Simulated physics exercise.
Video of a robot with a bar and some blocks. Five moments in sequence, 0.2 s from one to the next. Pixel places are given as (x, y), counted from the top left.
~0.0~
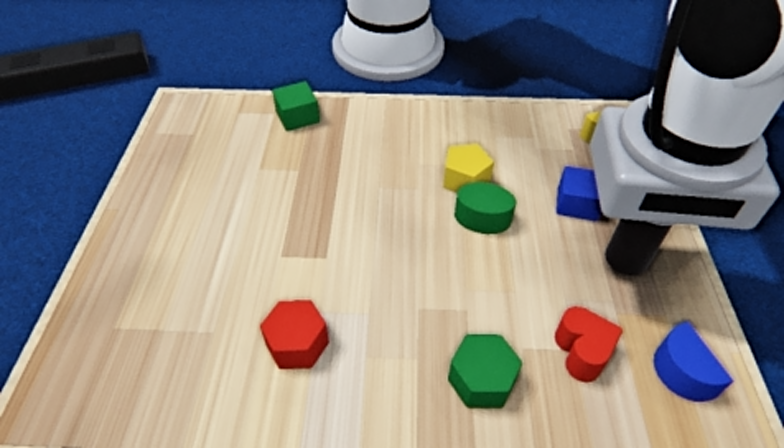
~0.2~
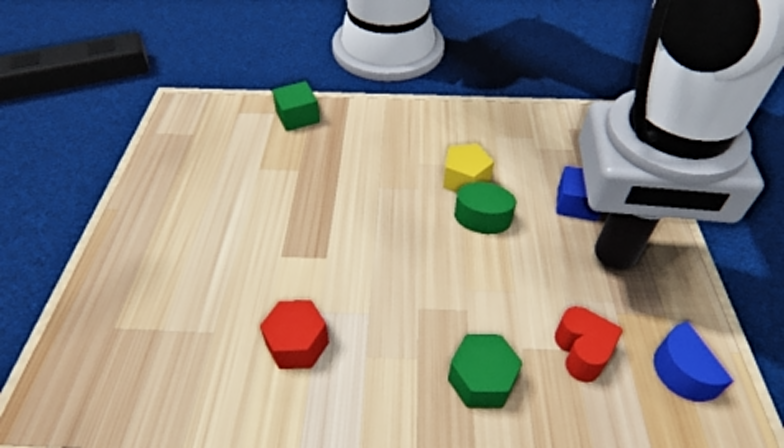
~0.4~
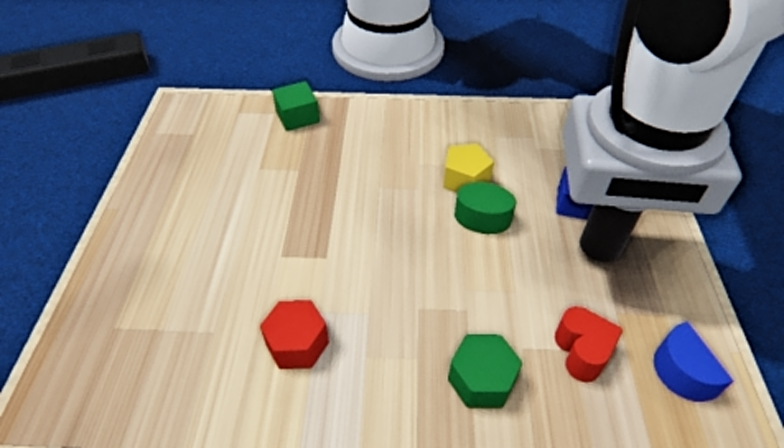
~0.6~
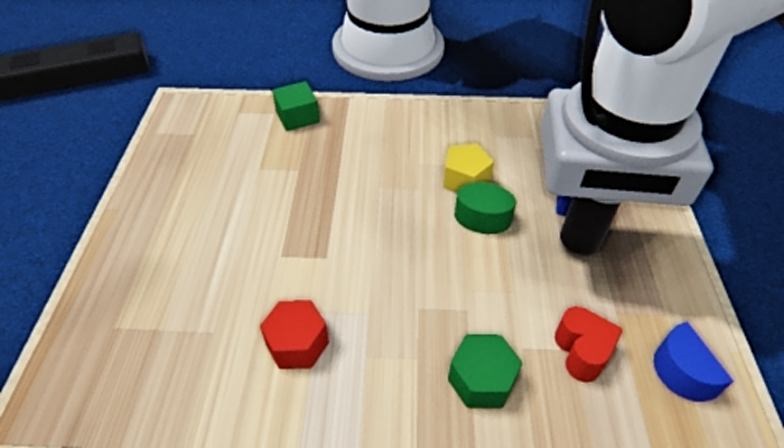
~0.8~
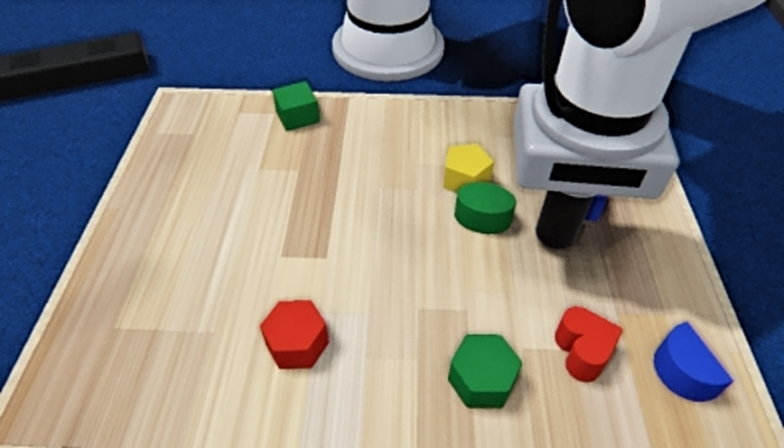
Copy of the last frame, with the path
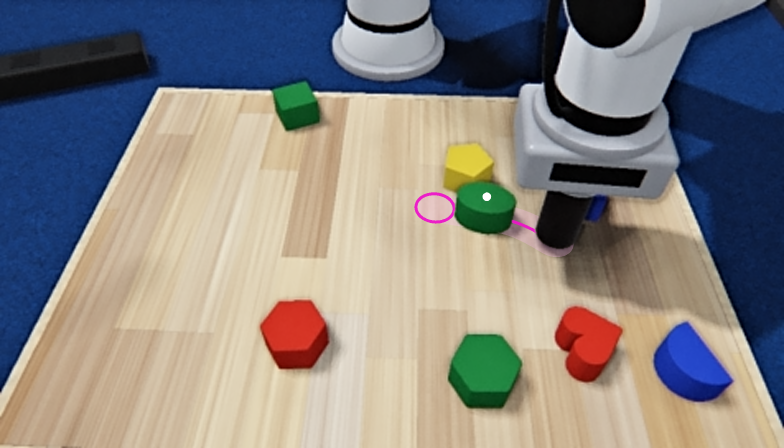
A robot arm moves its black bar slowly left above the board while the blocks stay still.
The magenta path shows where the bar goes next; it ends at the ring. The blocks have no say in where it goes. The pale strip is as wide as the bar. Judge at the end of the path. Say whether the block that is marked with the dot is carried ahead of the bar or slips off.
Expect to find it ahead of the bar.
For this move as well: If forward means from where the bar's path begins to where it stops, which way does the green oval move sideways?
Left side.
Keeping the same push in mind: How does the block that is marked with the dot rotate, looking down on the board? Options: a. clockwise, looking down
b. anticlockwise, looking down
Choice b: Anticlockwise, looking down.
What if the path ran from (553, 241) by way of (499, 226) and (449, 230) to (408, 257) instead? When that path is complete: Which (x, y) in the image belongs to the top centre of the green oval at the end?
(422, 178)
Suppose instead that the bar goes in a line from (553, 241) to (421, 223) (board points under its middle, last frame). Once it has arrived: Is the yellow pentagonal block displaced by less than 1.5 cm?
In short: Yes.
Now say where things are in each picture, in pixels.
The first picture shows lower end of the bar (626, 259), tops of blocks, yellow pentagonal block (468, 158), green oval (487, 197).
The second picture shows bar (615, 253), blocks as before.
The third picture shows bar (600, 246), blocks as before.
The fourth picture shows bar (580, 239), blocks as before.
The fifth picture shows bar (556, 233), yellow pentagonal block (468, 158), green oval (487, 197).
The drawn path runs from (553, 241) over (495, 217) to (435, 208); the dot is on the green oval.
The first path, step by step. One third of the way, bar (517, 215); green oval (471, 193).
Two thirds of the way, bar (476, 206); green oval (429, 188), turned 15° anticlockwise.
At the end, bar (436, 200); yellow pentagonal block not moved; green oval (388, 184), turned 20° anticlockwise.
